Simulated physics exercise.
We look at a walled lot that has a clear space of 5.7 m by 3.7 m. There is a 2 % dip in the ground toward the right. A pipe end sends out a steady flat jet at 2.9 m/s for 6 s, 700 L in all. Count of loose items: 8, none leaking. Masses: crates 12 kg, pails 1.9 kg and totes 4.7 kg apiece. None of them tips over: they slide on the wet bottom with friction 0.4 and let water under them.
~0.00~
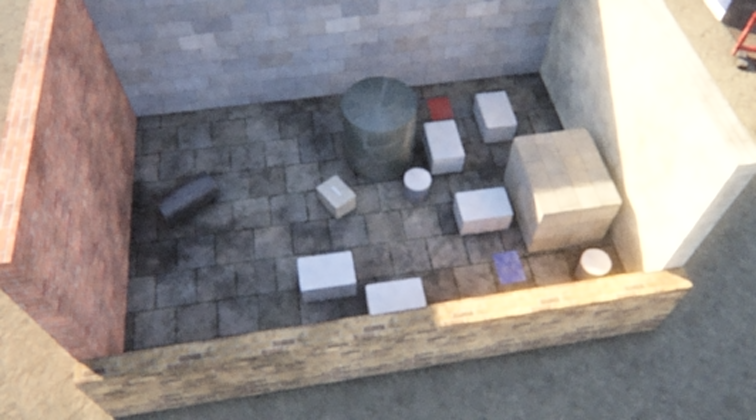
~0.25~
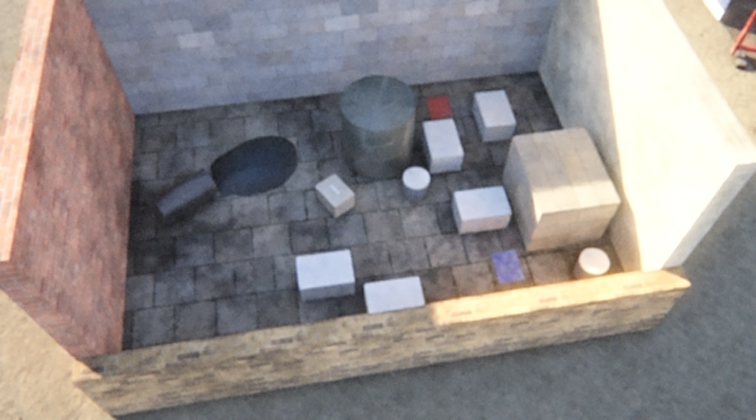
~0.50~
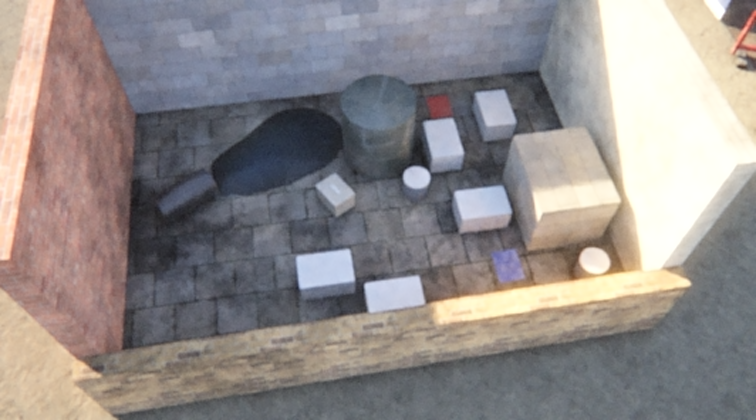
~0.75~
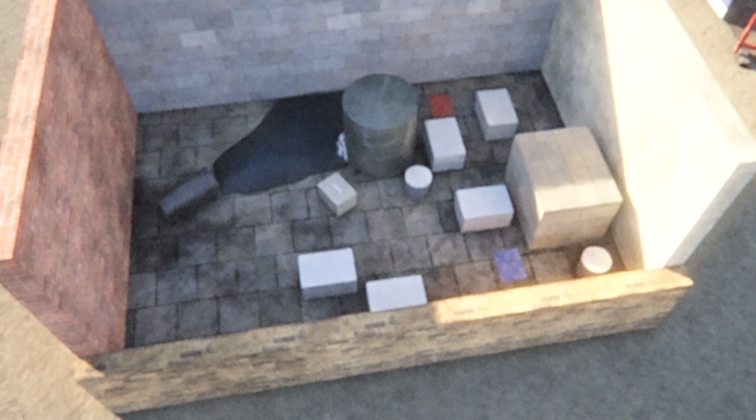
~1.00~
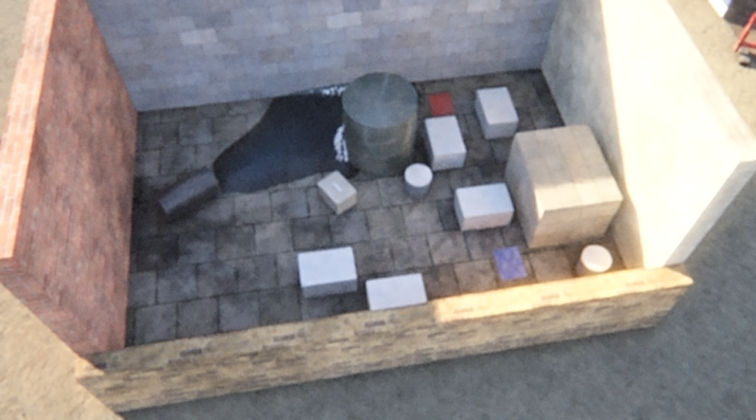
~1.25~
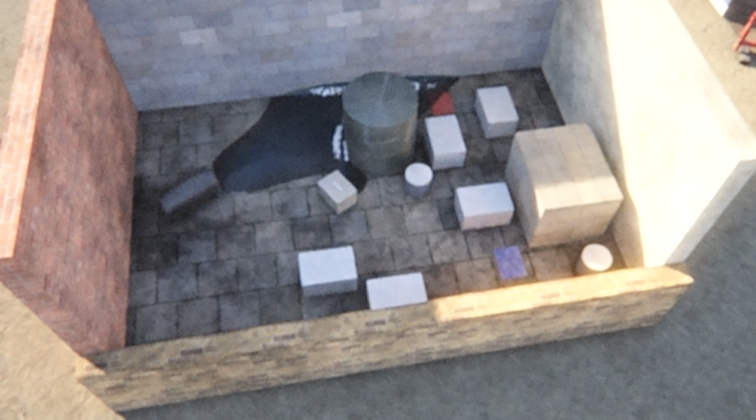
Dark water spreading from a pipe across a walled paved lot, reaching and passing behind a large cylinder while scattered boxes stay still.
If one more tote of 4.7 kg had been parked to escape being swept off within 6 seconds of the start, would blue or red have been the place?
The place would have been blue.
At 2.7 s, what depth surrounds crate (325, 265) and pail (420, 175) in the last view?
About 0 and 0 cm.
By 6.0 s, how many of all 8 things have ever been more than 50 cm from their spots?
The tally stands at 1.
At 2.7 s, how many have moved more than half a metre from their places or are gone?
By that time the total stands at 0.
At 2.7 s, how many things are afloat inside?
0.
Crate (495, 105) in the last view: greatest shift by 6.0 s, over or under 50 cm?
Verdict: Crosses the line.
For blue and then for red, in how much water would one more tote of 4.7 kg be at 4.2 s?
Around 1 cm for the first start, around 3 cm for the second.
After 1.8 s on blue it would be 0 cm off in 0 cm of water; on red it would be 13 cm off in 3 cm of water.
After 2.7 s on blue it would be 0 cm off in 0 cm of water; on red it would be 59 cm off in 5 cm of water.
After 4.2 s on blue it would be 0 cm off in 1 cm of water; on red it would be 107 cm off in 3 cm of water.
After 6.0 s on blue it would be 0 cm off in 3 cm of water; on red it would be 118 cm off in 6 cm of water.
